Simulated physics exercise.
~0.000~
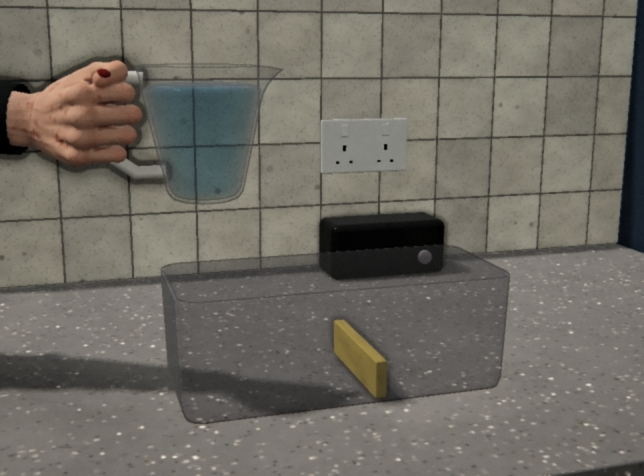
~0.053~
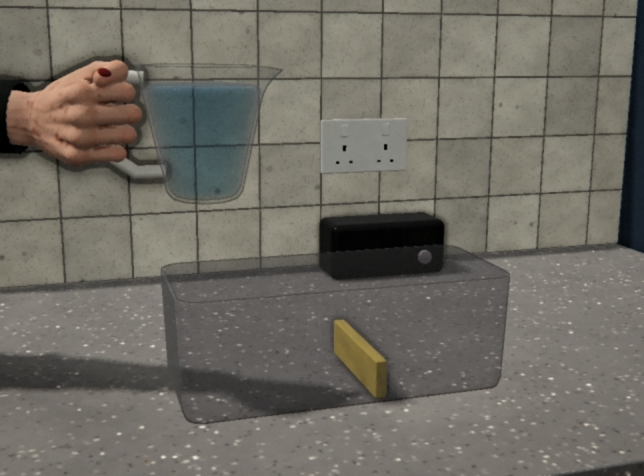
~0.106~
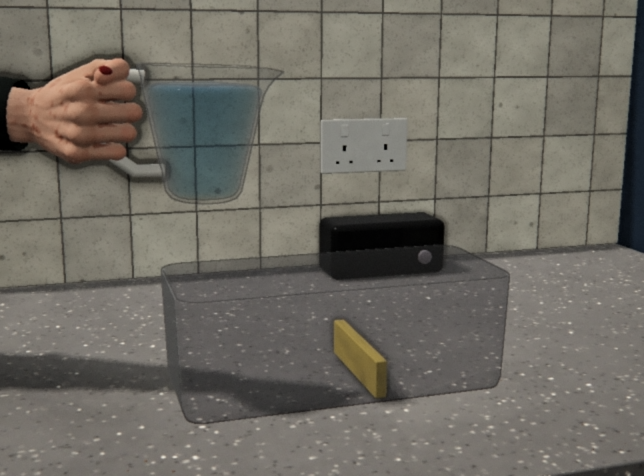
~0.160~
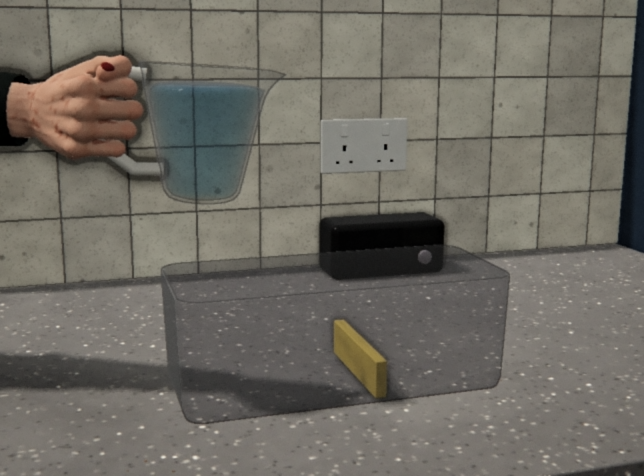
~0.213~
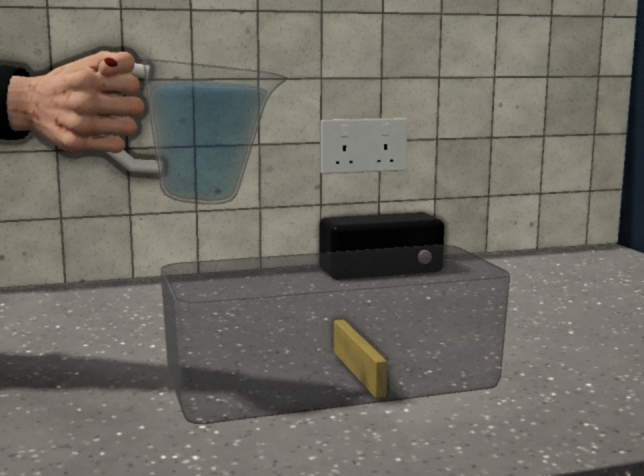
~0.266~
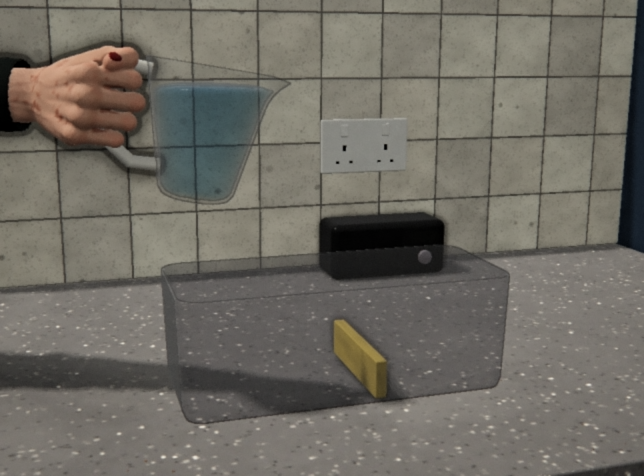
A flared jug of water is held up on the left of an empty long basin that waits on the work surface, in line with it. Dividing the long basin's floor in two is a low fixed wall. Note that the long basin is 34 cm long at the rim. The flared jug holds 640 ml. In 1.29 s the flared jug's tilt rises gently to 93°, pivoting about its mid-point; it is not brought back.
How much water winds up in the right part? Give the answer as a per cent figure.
About 43 per cent.
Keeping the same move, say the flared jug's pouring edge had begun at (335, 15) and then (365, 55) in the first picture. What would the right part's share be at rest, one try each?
Respectively 95 and 90 %.
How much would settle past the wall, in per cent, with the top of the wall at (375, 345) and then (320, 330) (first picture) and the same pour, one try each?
Respectively close to 15 and 95 %.
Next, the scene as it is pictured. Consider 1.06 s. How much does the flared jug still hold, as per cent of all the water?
Close to 30 in a hundred.
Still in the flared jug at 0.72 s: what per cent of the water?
Around 80 percent.
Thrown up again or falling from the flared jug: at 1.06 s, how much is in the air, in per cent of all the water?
18 per cent or so.
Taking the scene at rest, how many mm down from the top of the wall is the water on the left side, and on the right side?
Left: Roughly 26 mm; right: Roughly 24 mm.
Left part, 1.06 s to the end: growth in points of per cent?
Around 40 in a hundred.
After 0.72 s the tilt is 55° and 79 per cent is still to pour, 2 is left of the wall and 3 right of it.
After 1.06 s the tilt is 86° and 30 per cent is still to pour, 17 is left of the wall and 36 right of it.
After 1.41 s the tilt is 93° and 2 per cent is still to pour, 53 is left of the wall and 42 right of it.
After 1.79 s the tilt is 93° and 0 per cent is still to pour, 56 is left of the wall and 43 right of it.
In the end 56 per cent lies left of the wall, 43 right of it and 1 outside.
